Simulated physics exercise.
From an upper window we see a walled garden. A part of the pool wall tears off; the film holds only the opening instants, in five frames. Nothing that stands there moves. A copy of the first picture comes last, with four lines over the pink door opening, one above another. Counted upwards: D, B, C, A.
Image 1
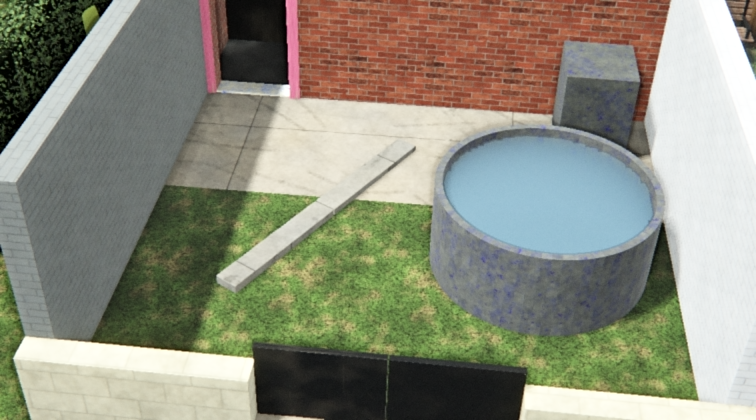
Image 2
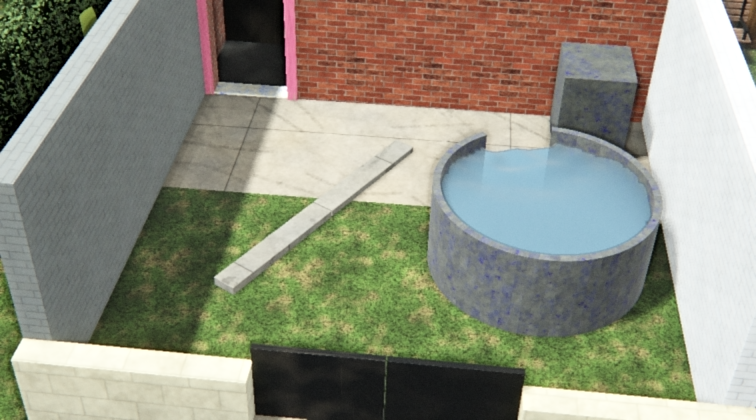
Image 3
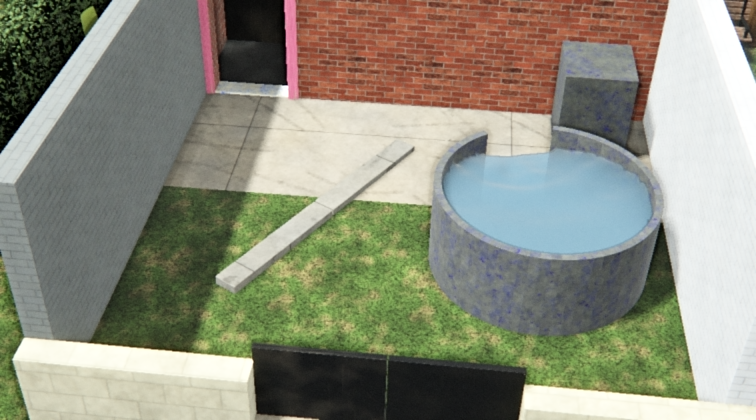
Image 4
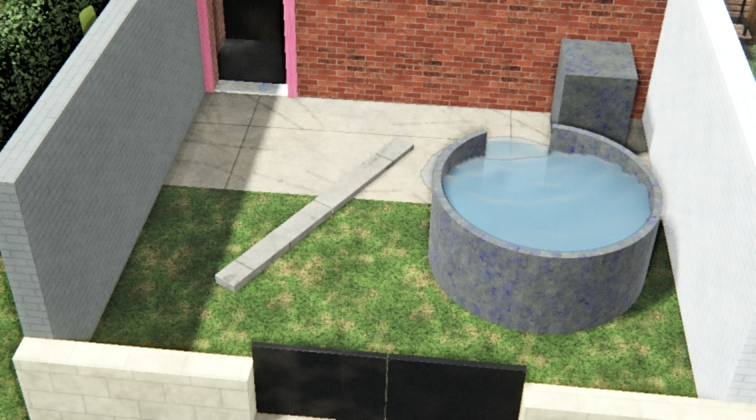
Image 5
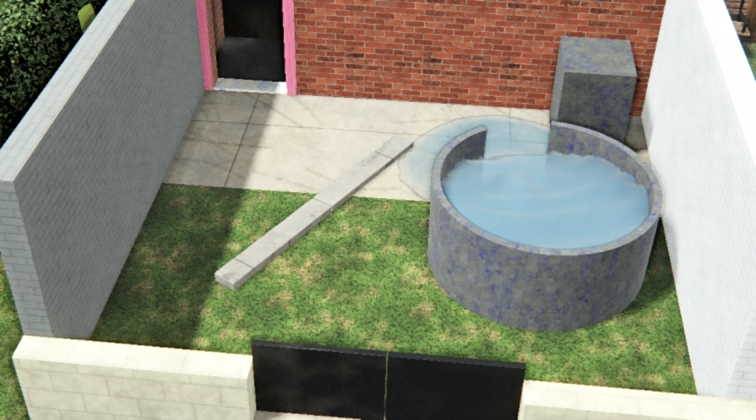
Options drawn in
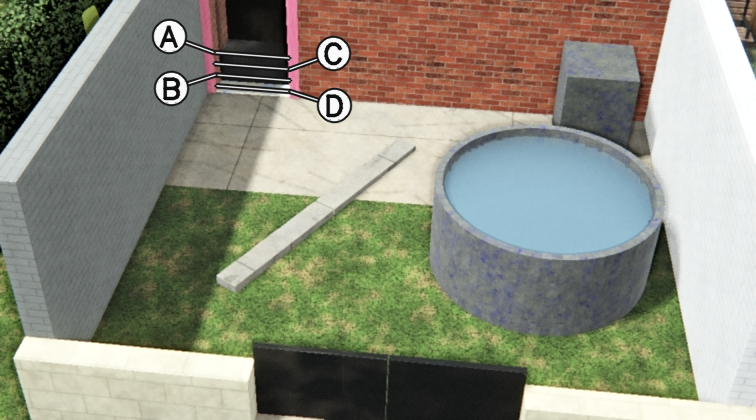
A round stone pool full of water stood in a walled garden until a gap opened in its back rim, and water poured out behind it and spread across the paving toward the left.
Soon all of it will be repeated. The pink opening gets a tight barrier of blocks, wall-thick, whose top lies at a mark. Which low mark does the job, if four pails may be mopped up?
It is B.
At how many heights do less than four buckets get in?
Three of them.
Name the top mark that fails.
The answer is D.
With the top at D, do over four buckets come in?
Yes, that goes wrong.
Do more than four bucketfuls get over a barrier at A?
No.
On the marked copy, A at (251, 55); B at (252, 77); C at (252, 66); D at (253, 88); from the bottom up D, B, C, A.
If A is chosen, nothing gets over.
If B is chosen, a bucket or two gets in.
If C is chosen, nothing gets over.
If D is chosen, some 20 bucketfuls get in.
